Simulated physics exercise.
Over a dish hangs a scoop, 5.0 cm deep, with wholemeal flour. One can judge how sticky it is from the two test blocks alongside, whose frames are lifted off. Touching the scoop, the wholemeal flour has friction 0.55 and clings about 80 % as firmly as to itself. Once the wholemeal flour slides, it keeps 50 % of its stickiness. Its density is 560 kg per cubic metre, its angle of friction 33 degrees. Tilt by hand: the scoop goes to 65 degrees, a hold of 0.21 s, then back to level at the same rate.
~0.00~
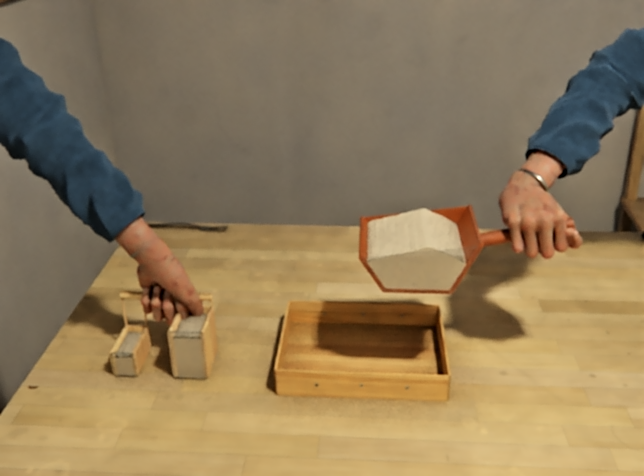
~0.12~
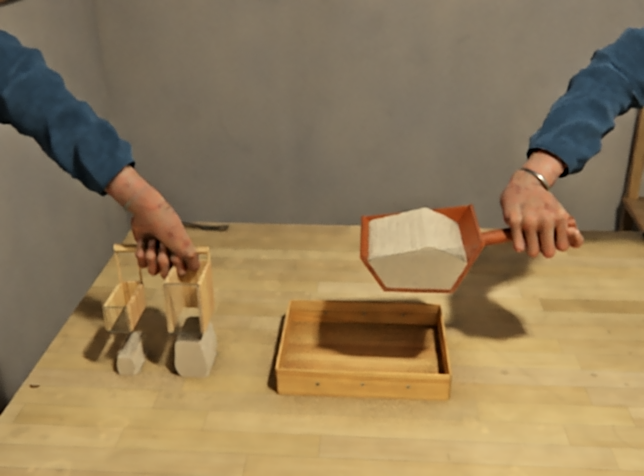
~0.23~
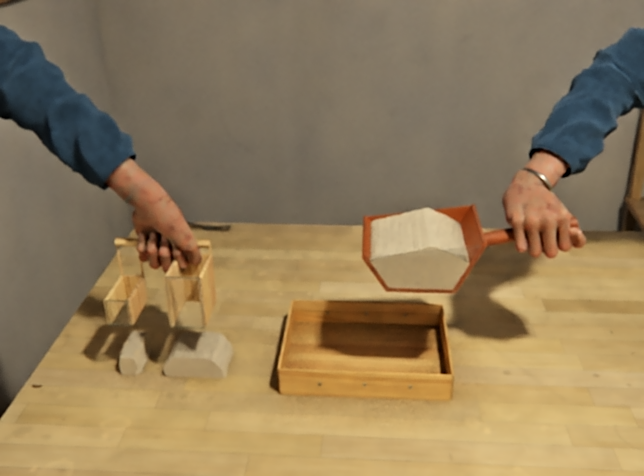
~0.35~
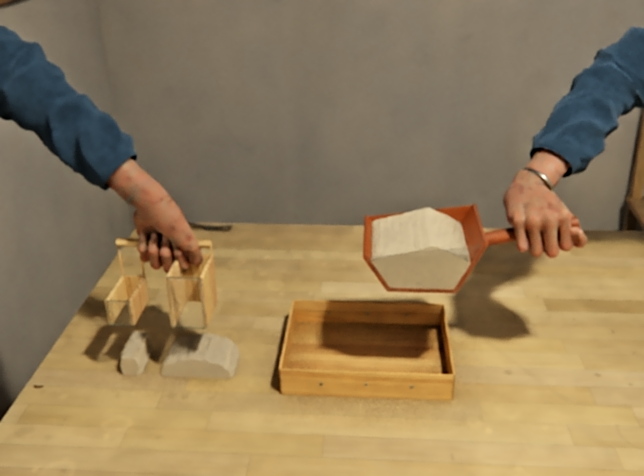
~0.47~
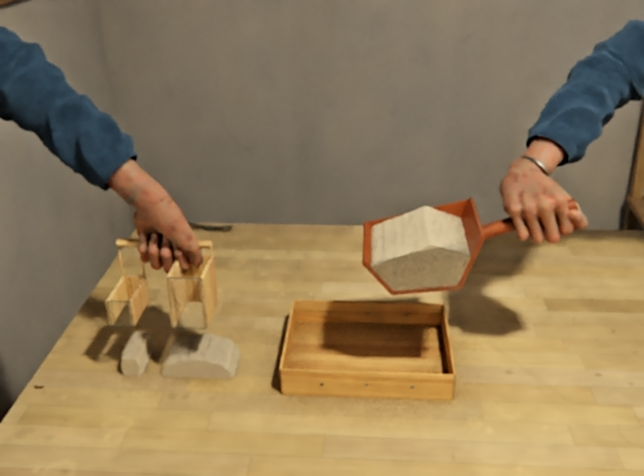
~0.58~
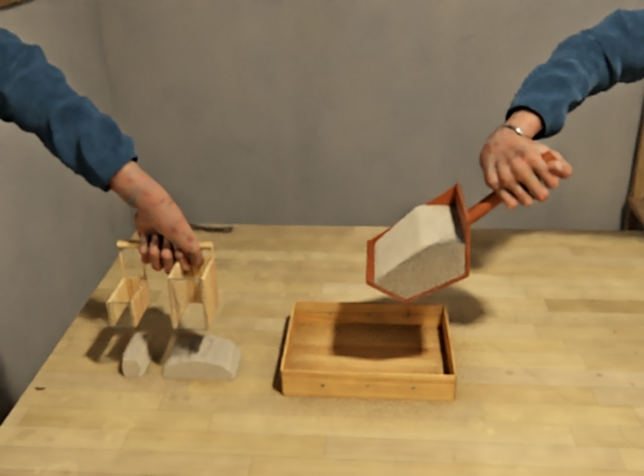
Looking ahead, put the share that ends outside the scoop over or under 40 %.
I reckon the share that ends up outside the scoop is greater than 40 per cent.
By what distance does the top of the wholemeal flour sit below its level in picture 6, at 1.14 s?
Around 2.0 centimetres, give or take.
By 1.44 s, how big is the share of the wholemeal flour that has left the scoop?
Roughly 50 per cent.
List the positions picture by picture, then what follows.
In the first frame, lip at (363, 257), tilt 0 degrees; top of the wholemeal flour at (432, 247); blocks stand 3.6 cm, 7.4 cm (left to right).
In the second frame, lip at (364, 256), tilt 0 degrees; top of the wholemeal flour at (433, 247); blocks stand 3.5 cm, 6.7 cm (left to right).
In the third frame, lip at (366, 256), tilt 0 degrees; top of the wholemeal flour at (435, 247); blocks stand 3.5 cm, 3.8 cm (left to right).
In the fourth frame, lip at (367, 256), tilt 0 degrees; top of the wholemeal flour at (436, 246); blocks stand 3.5 cm, 3.5 cm (left to right).
In the fifth frame, lip at (367, 262), tilt 7 degrees; top of the wholemeal flour at (431, 245); blocks stand 3.5 cm, 3.5 cm (left to right).
In the sixth frame, lip at (369, 281), tilt 29 degrees; top of the wholemeal flour at (454, 244); blocks stand 3.5 cm, 3.5 cm (left to right).
After 0.84 s, the scoop is at 65 degrees and 0 % has left it.
After 1.14 s, the scoop is at 60 degrees and 47 % has left it.
After 1.44 s, the scoop is at 5 degrees and 50 % has left it.
After 1.74 s, the scoop is at 0 degrees and 50 % has left it.
After 1.85 s, at the end, the scoop is at 0 degrees and 50 % has left it.
